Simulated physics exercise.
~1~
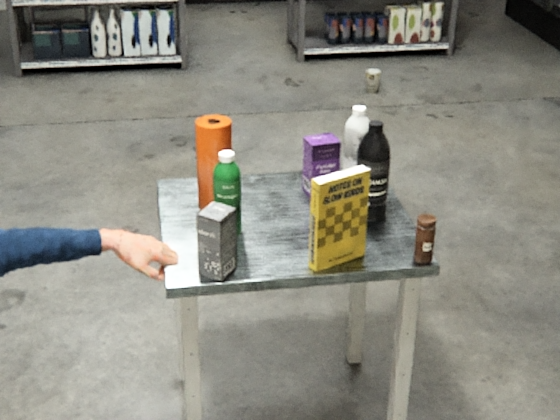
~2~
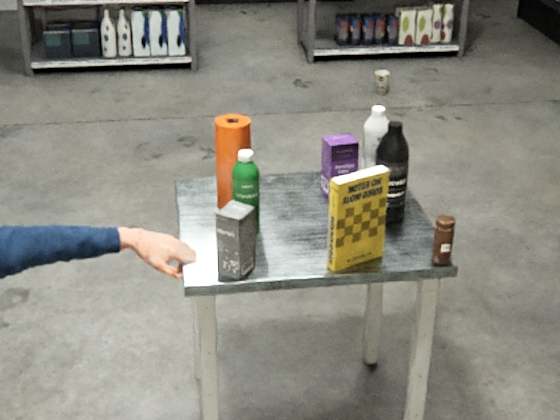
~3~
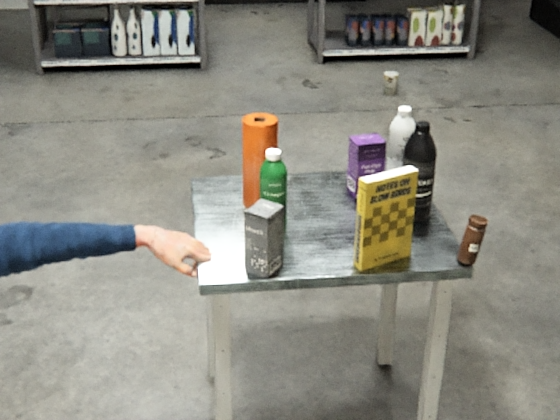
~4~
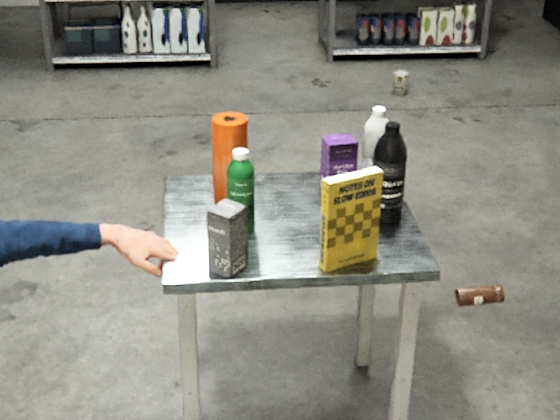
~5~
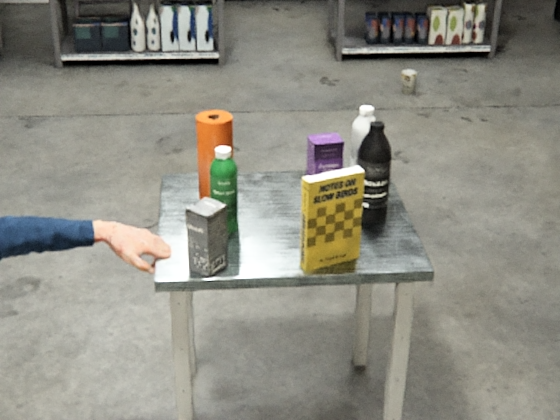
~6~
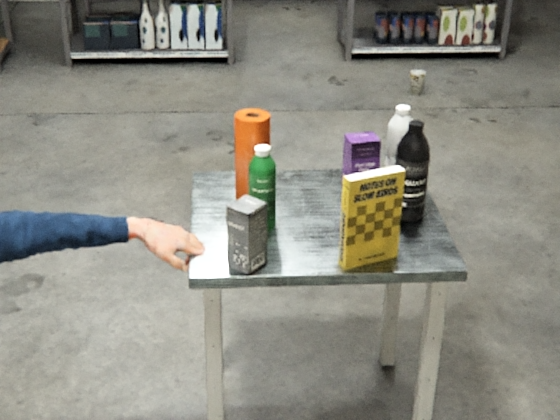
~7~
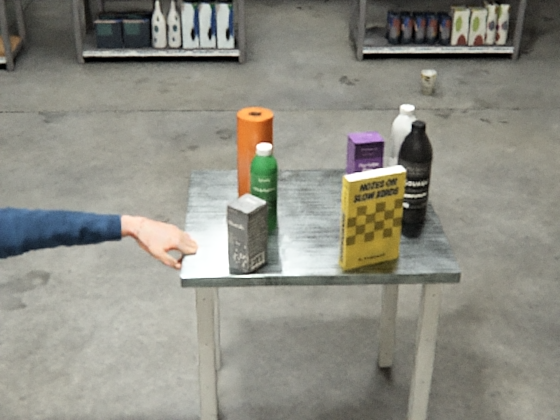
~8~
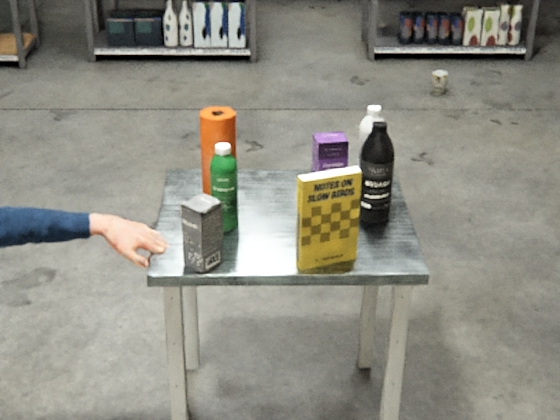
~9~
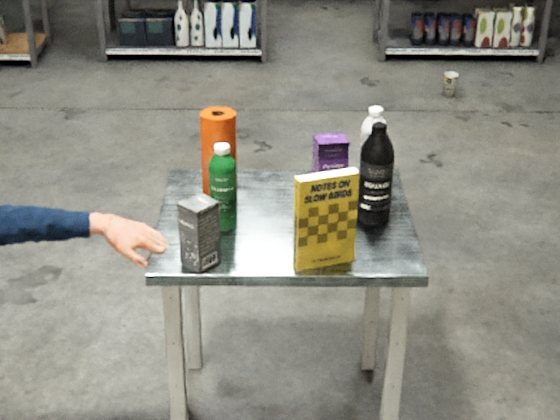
A small table jerked right and left with a hand at its left edge, and the brown shaker on the right tipped over and fell off the side, while the yellow book, grey carton, orange roll and the bottles stayed standing on top.
